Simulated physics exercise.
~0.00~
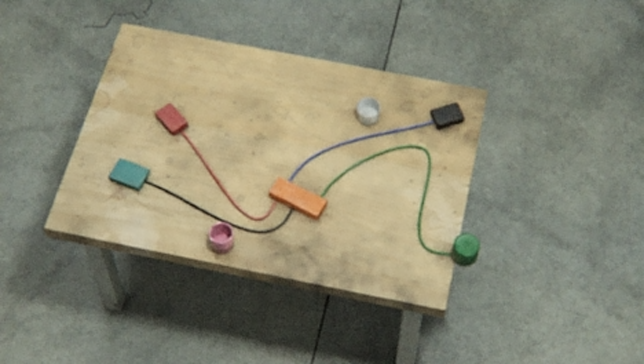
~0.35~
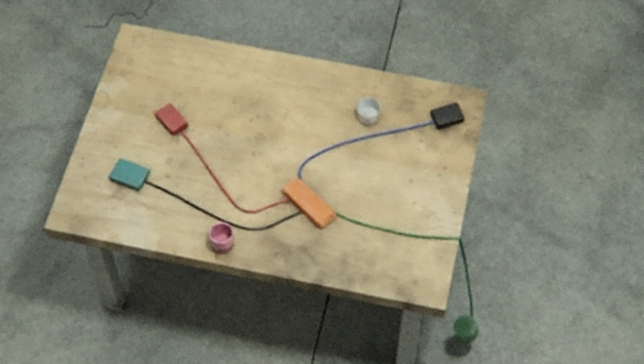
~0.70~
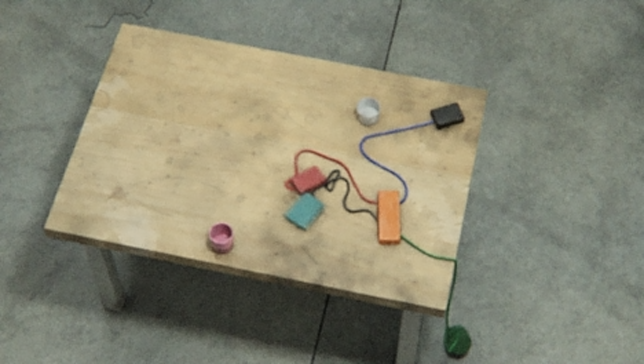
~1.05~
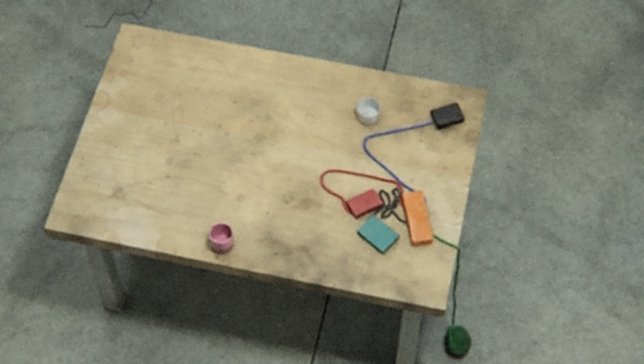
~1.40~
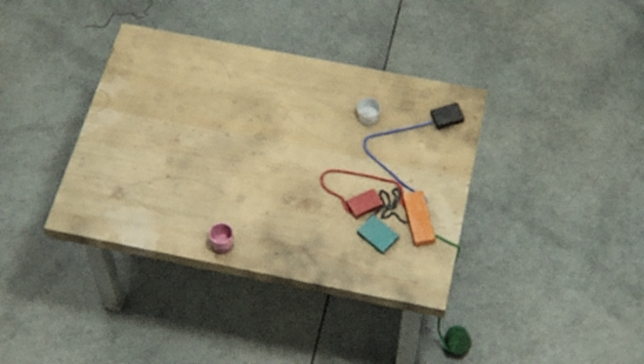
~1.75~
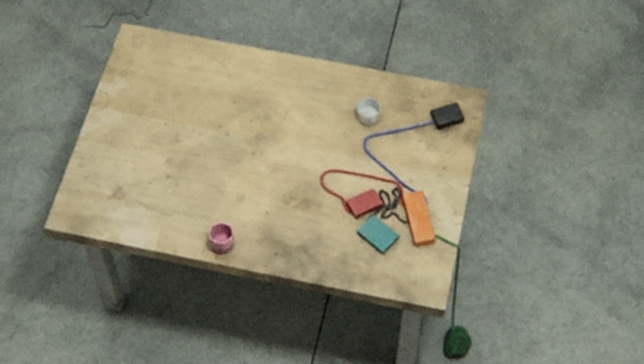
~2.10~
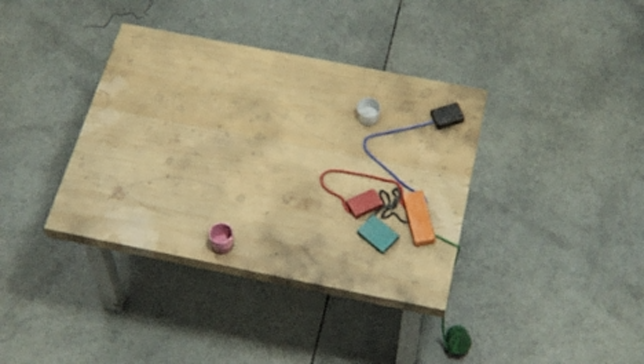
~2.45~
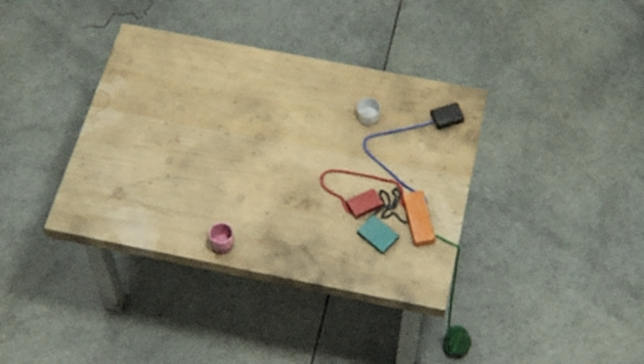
A green speaker at the right edge of a wooden workbench, seen from above on a grey concrete floor, drops off the side, pulling its cable taut. An orange strip lies near the middle, wired to a red charger and teal phone on the left and a black drive at upper right, with a white cup and pink mug nearby. The strip first shifts slightly right, then slides further, dragging the charger and phone after it. They bunch near the right edge and stop, the speaker low beside the bench, while the drive, cup and mug stay put.
